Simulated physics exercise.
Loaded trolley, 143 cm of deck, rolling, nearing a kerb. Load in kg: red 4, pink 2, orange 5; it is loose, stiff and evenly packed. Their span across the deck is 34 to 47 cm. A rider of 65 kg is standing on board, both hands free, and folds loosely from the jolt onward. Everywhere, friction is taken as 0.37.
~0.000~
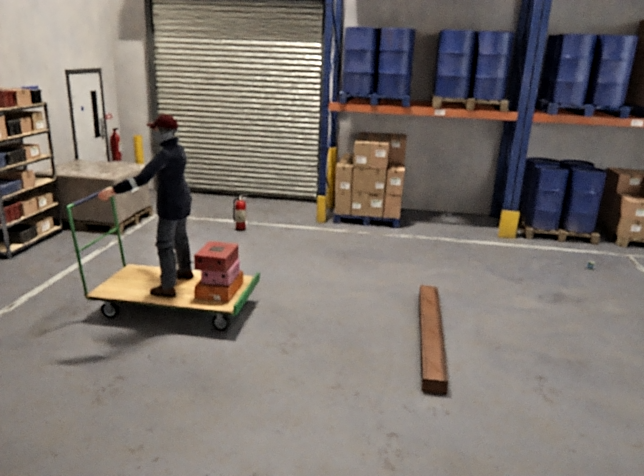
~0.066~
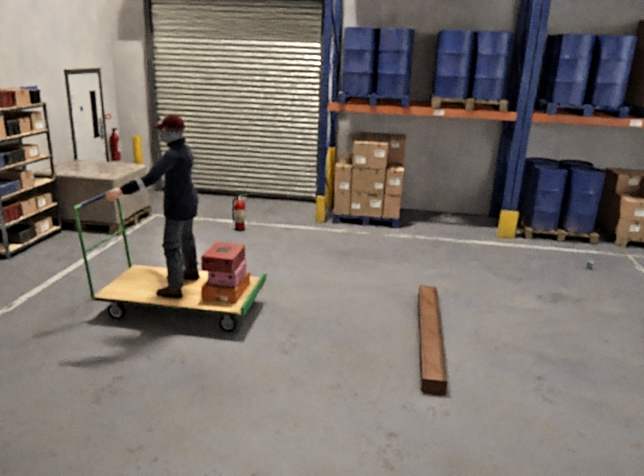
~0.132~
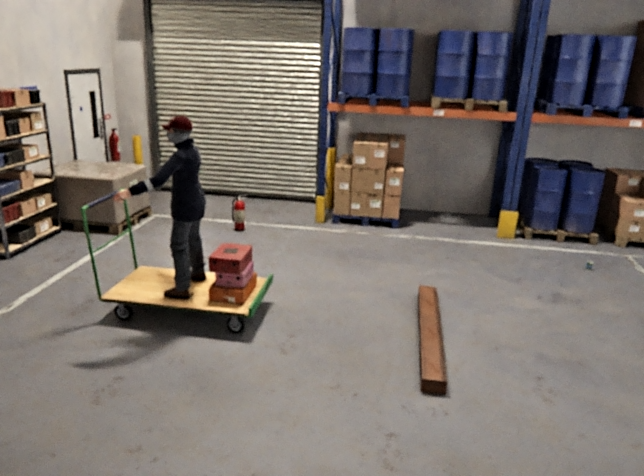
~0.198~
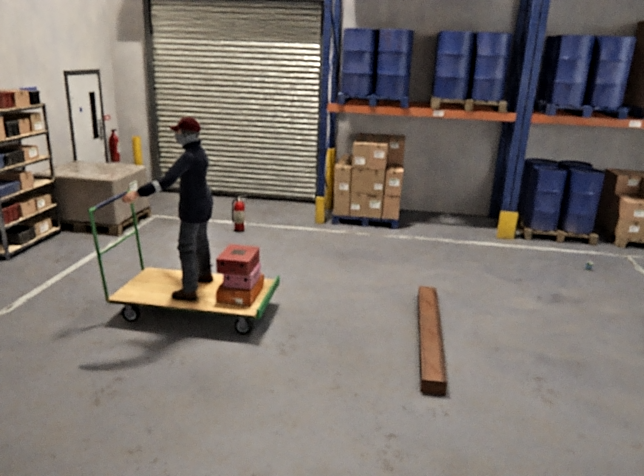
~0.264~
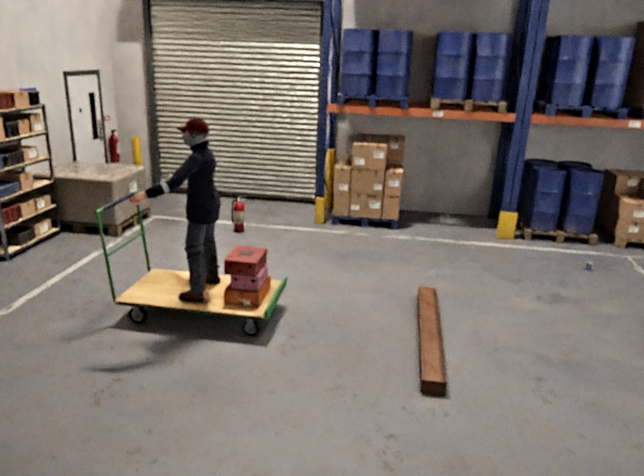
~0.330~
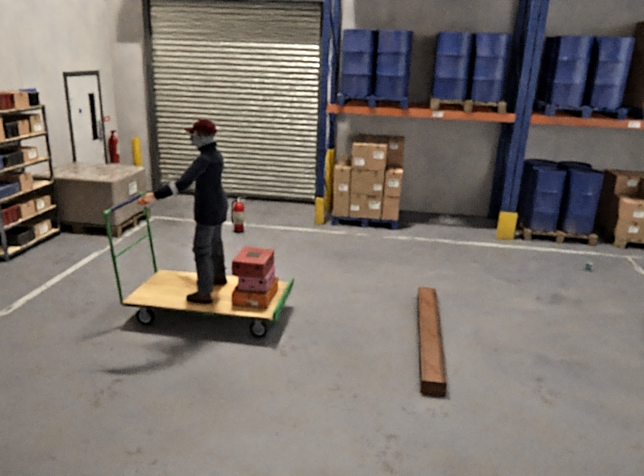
A person in a red cap rides a trolley with stacked boxes slowly rightward.
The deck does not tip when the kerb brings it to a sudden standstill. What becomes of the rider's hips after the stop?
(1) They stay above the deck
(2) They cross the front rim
They cross the front rim (2).
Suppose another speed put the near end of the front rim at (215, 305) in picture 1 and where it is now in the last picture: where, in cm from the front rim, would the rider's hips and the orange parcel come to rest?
In that run the hips finish 80 cm beyond the rim while orange stops 20 cm short of it.
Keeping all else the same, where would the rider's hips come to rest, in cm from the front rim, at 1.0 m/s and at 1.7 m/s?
Near 30 cm behind in one run and near 100 cm past in the other, in that order.
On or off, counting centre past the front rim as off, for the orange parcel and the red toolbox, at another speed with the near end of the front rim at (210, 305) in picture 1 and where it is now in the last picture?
In that case the orange one is kept and the red one lost.
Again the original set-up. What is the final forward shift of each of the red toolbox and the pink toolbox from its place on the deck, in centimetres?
Red 105 cm forward, pink 55 cm forward.
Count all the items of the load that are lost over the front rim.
2.
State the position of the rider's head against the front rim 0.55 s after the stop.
Position: Approx. 50 cm behind the front rim.
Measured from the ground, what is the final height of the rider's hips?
Roughly 40 cm.
The wheels strike at 1.54 s.
After 2.09 s the rider's hips are 5 cm behind the rim, near (431, 258) in the last picture's view.
After 2.54 s the rider's hips are 9 cm past the rim, near (445, 281) in the last picture's view.
When all is still (3.8 s), past the rim, red toolbox, pink toolbox and the rider's hips; behind it, orange parcel.
